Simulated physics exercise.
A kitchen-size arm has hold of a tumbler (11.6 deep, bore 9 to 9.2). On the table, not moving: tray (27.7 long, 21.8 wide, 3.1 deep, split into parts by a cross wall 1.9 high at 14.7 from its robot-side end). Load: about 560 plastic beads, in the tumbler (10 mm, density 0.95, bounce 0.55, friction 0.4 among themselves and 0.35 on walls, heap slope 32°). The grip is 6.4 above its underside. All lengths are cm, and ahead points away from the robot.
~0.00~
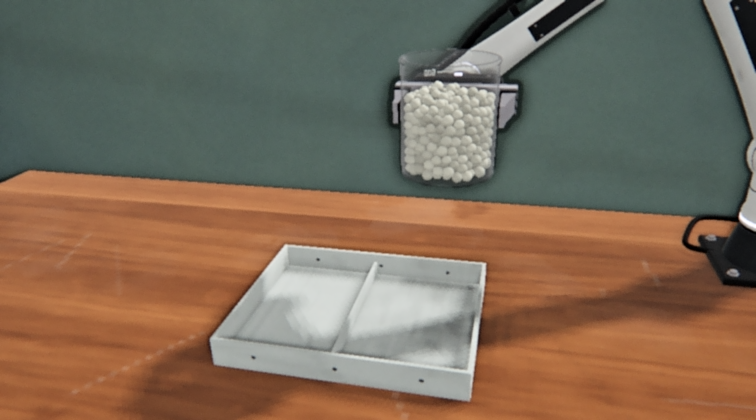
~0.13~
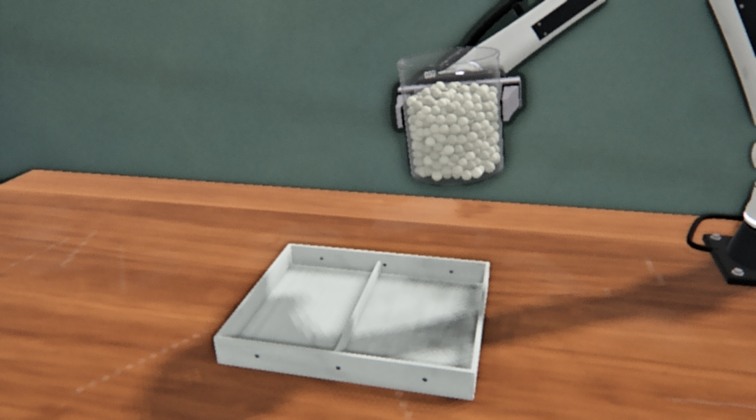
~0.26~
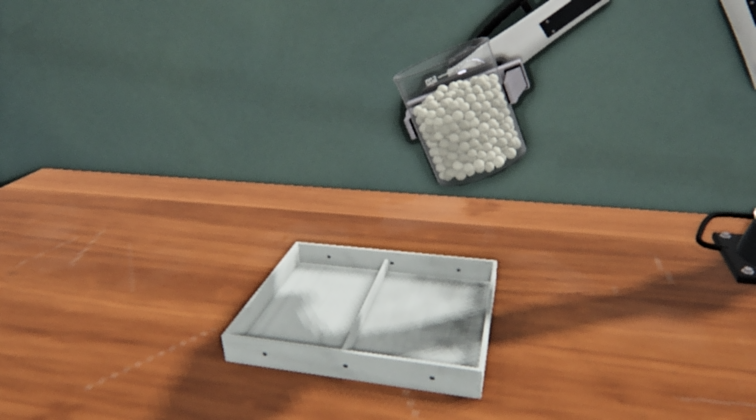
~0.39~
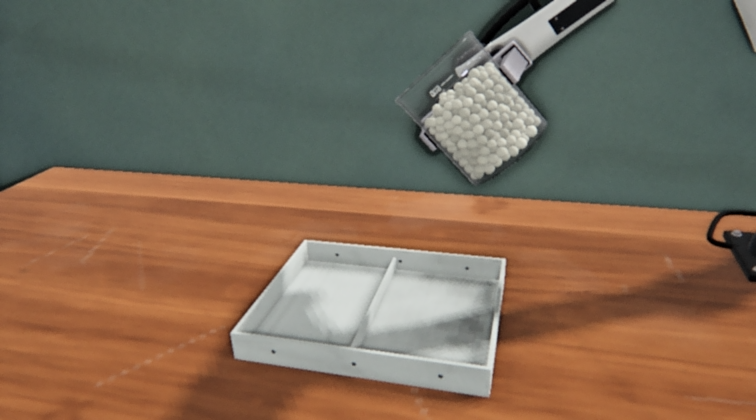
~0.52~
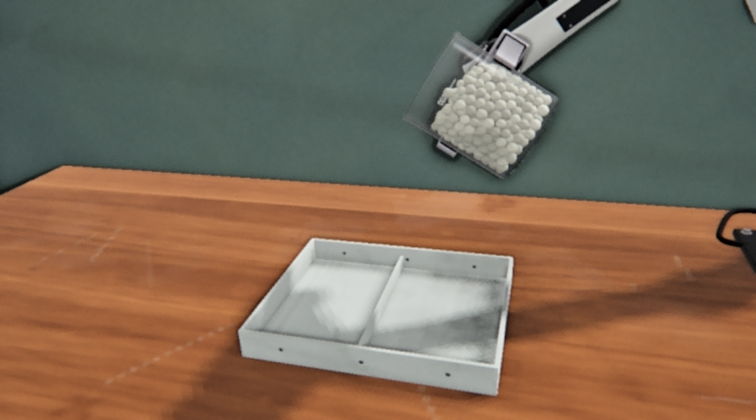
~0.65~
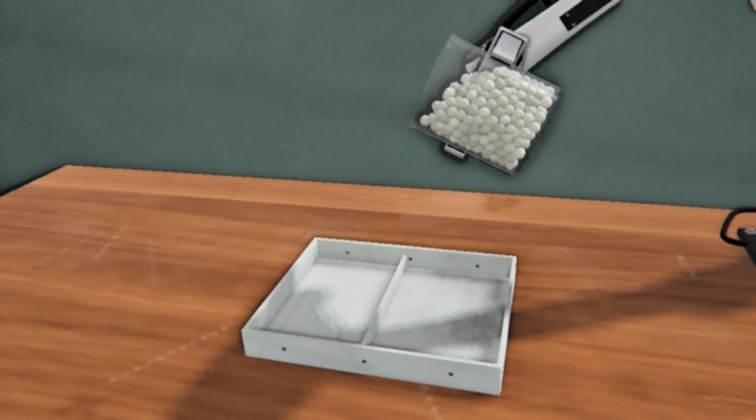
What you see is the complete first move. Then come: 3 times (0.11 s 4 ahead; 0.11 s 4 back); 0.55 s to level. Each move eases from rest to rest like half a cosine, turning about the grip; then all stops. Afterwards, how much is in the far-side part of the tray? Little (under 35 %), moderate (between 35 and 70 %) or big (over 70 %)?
Answer: Little; under 35 % of the plastic beads finish in the far-side part of the tray.
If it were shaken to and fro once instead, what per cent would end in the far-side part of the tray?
Then about 10 per cent.
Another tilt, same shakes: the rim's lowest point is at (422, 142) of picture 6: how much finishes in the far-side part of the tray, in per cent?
About 70 per cent.
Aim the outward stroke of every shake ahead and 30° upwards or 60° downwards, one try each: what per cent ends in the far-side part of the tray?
Some 35 and 5 per cent.
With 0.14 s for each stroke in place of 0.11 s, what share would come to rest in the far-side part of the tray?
It would be near 15 per cent.
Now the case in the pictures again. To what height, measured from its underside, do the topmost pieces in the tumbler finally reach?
Roughly 8.5 cm.
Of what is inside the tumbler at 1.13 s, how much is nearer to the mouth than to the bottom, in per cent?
Some 35 per cent.
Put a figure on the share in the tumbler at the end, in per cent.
Some 65 per cent.
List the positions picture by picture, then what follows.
In the first picture, the tumbler middle at (449, 118), level; upper third of the load around (449, 106), from x 410 to 490, top at y 85; 556 in the tumbler.
In the second picture, the tumbler middle at (453, 117), tilted 6° forward; upper third of the load around (454, 106), from x 410 to 495, top at y 85.
In the third picture, the tumbler middle at (462, 114), tilted 22° forward; upper third of the load around (467, 103), from x 420 to 515, top at y 80.
In the fourth picture, the tumbler middle at (472, 111), tilted 43° forward; upper third of the load around (480, 99), from x 430 to 535, top at y 70.
In the fifth picture, the tumbler middle at (480, 108), tilted 59° forward; upper third of the load around (491, 93), from x 435 to 545, top at y 70.
In the sixth picture, the tumbler middle at (484, 107), tilted 65° forward; upper third of the load around (498, 94), from x 425 to 550, top at y 70; 556 in the tumbler.
After 1.13 s, tilted 65° forward, highest piece 28 above the table; 424 in the tumbler, 61 in the far-side part, 7 in the robot-side part, 1 on the table or floor, 63 in flight or on a rim.
After 1.62 s, tilted 26° forward, highest piece 30 above the table; 371 in the tumbler, 124 in the far-side part, 40 in the robot-side part, 16 on the table or floor, 5 in flight or on a rim.
After 2.06 s, level, highest piece 29 above the table; 371 in the tumbler, 125 in the far-side part, 44 in the robot-side part, 16 on the table or floor.
After 3.11 s, level, highest piece 29 above the table; 371 in the tumbler, 125 in the far-side part, 44 in the robot-side part, 16 on the table or floor.
In the end, 371 in the tumbler, 125 in the far-side part, 44 in the robot-side part, 16 on the table or floor. That is 22 % in the far-side part of the tray.
